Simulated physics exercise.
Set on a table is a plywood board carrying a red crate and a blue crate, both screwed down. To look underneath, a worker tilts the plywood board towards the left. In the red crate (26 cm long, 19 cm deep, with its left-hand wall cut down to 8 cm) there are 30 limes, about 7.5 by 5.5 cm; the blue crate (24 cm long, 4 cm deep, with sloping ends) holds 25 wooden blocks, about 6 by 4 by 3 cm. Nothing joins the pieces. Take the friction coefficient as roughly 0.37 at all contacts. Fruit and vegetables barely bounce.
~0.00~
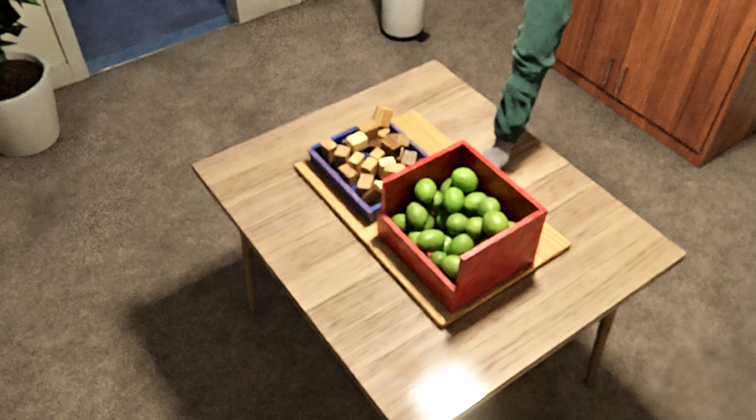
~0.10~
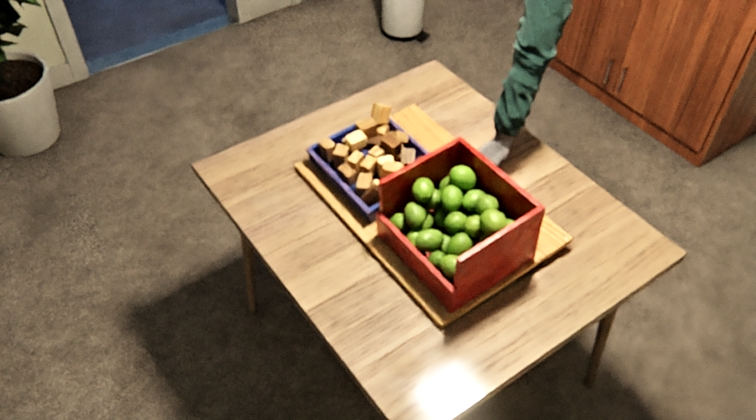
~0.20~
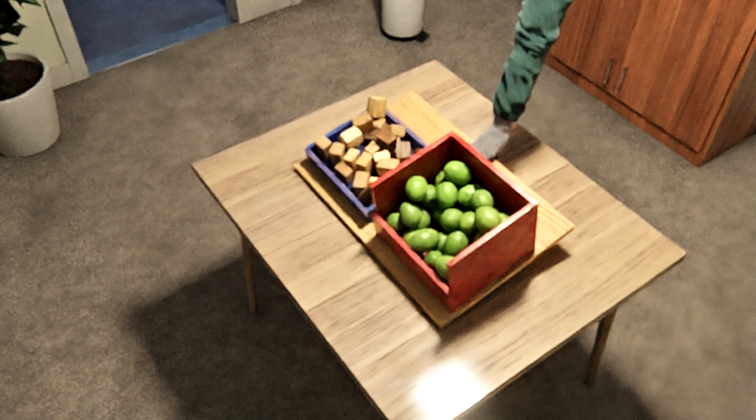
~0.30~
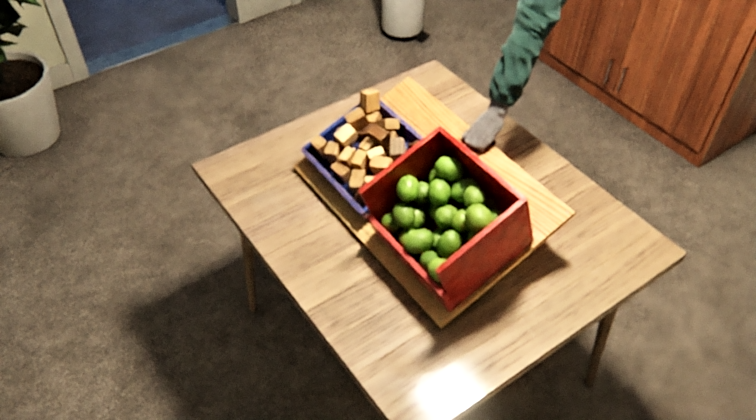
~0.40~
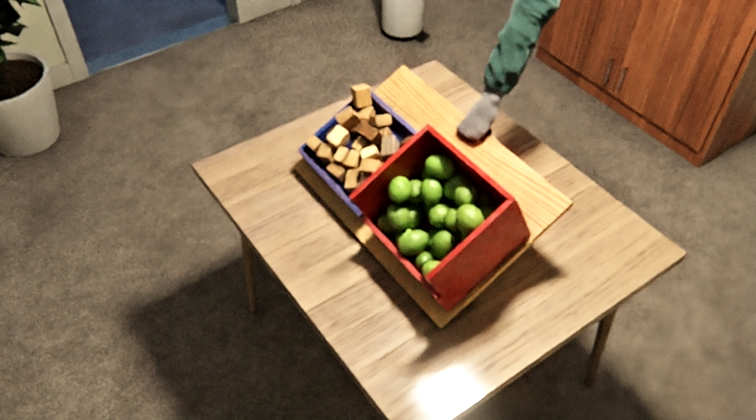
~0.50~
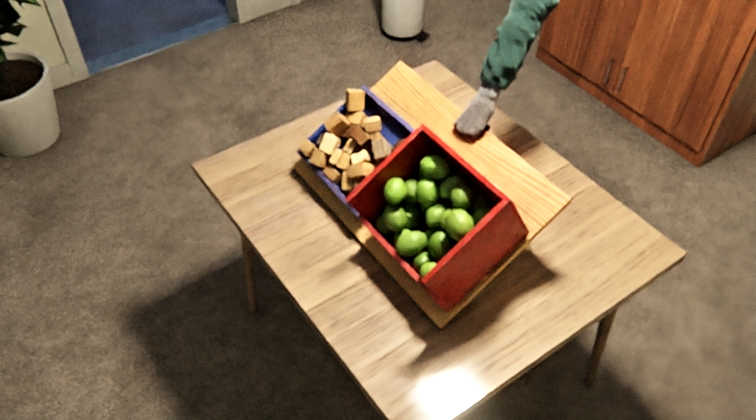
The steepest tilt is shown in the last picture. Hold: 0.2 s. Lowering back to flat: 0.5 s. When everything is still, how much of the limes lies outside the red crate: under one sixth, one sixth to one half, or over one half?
It is going to drop under one in six of its pieces.
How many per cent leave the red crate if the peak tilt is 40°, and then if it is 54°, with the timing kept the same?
It'd be 20 per cent the first time and 50 per cent the second time.
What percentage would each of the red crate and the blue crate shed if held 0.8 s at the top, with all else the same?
Red crate 0%, blue crate 0%.
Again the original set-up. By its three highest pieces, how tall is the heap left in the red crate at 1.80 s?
About 14 cm.
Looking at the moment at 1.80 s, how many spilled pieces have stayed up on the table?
About 2.
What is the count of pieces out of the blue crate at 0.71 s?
Blue crate - about 1 out by that time.
After 0.71 s, tilt 29°; 0 of 30 out of the red crate and 1 of 25 out of the blue crate.
After 0.97 s, tilt 13°; 1 of 30 out of the red crate and 1 of 25 out of the blue crate.
After 1.33 s, tilt 0°; 1 of 30 out of the red crate and 1 of 25 out of the blue crate.
When it is over (at 1.80 s), 1 of 30 out of the red crate and 1 of 25 out of the blue crate. Asked share, 1 of 30, 3 per cent.
